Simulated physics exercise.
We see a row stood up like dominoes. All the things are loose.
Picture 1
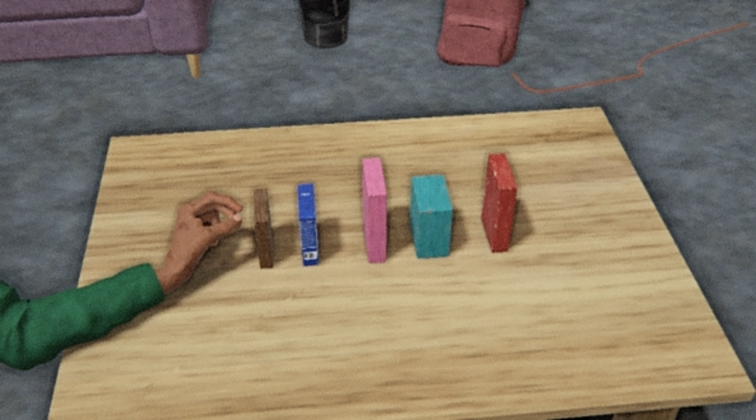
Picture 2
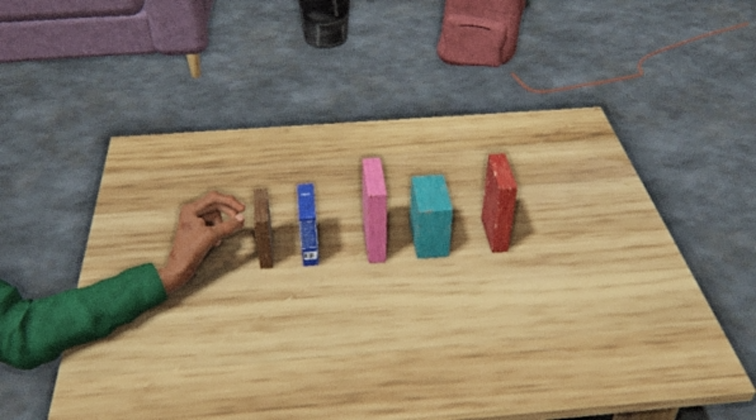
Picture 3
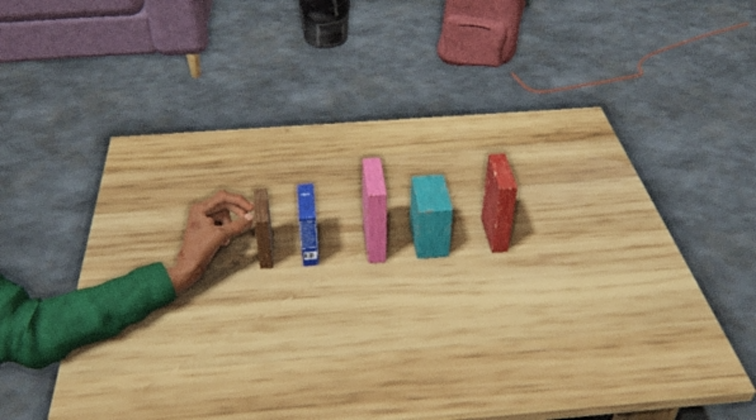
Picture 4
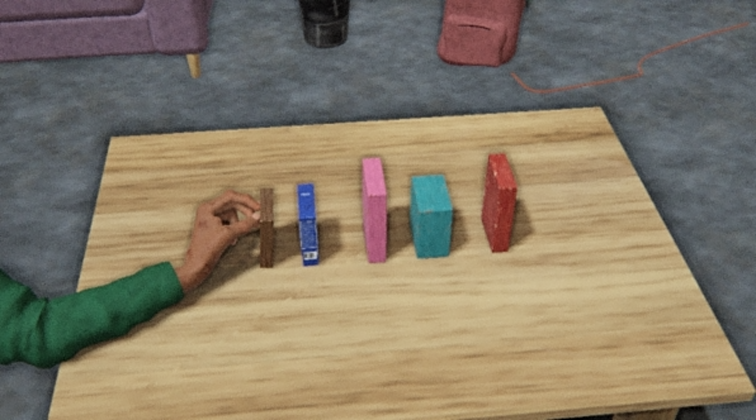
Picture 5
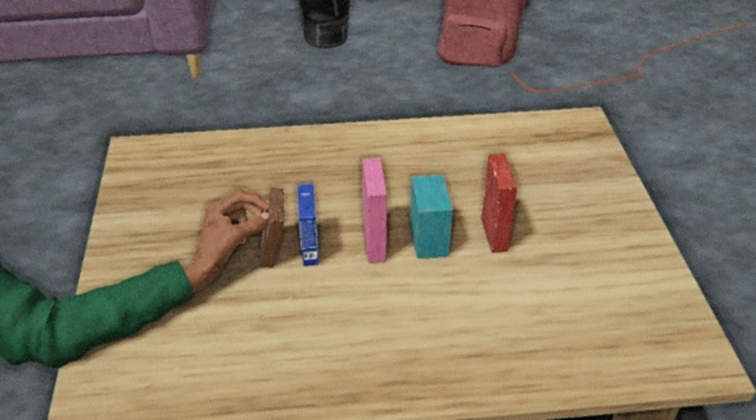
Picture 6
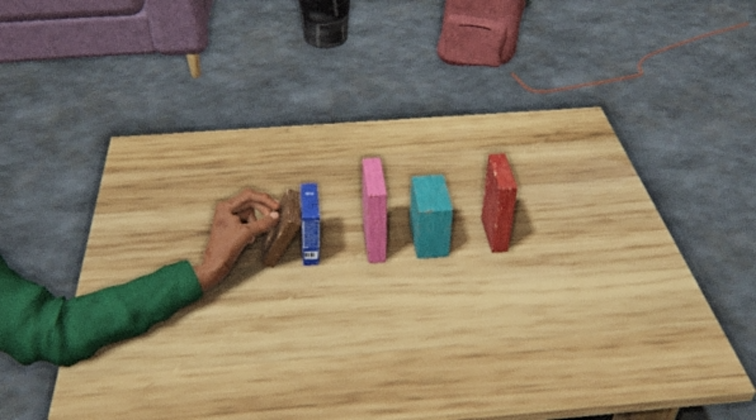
The footage shows a hand in a green sleeve moving right along a wooden table and pushing an upright brown board, which tilts rightward against a blue packet, while the pink, turquoise and red pieces beyond stay still.
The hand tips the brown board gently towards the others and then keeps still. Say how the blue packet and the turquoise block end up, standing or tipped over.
The blue packet falls over, the turquoise block is still upright.
Then, 0.10 s on from there, brown board 49° over; blue packet turned 28° from how it was put near (325, 224).
Then, 0.20 s on from there, brown board 65° over; blue packet turned 60° from how it was put near (341, 230); pink board turned 7° from how it was put.
Then, 0.70 s on from there, brown board 69° over; blue packet on its side near (346, 236); pink board turned 18° from how it was put.
Then, 2.20 s on from there, brown board 70° over; blue packet on its side near (346, 236); pink board turned 18° from how it was put.
In the end, toppled on the table, blue packet; left askew, pink board; turquoise block unmoved. At the end, from the last picture's camera, blue packet near (345, 236), turquoise block near (430, 217).
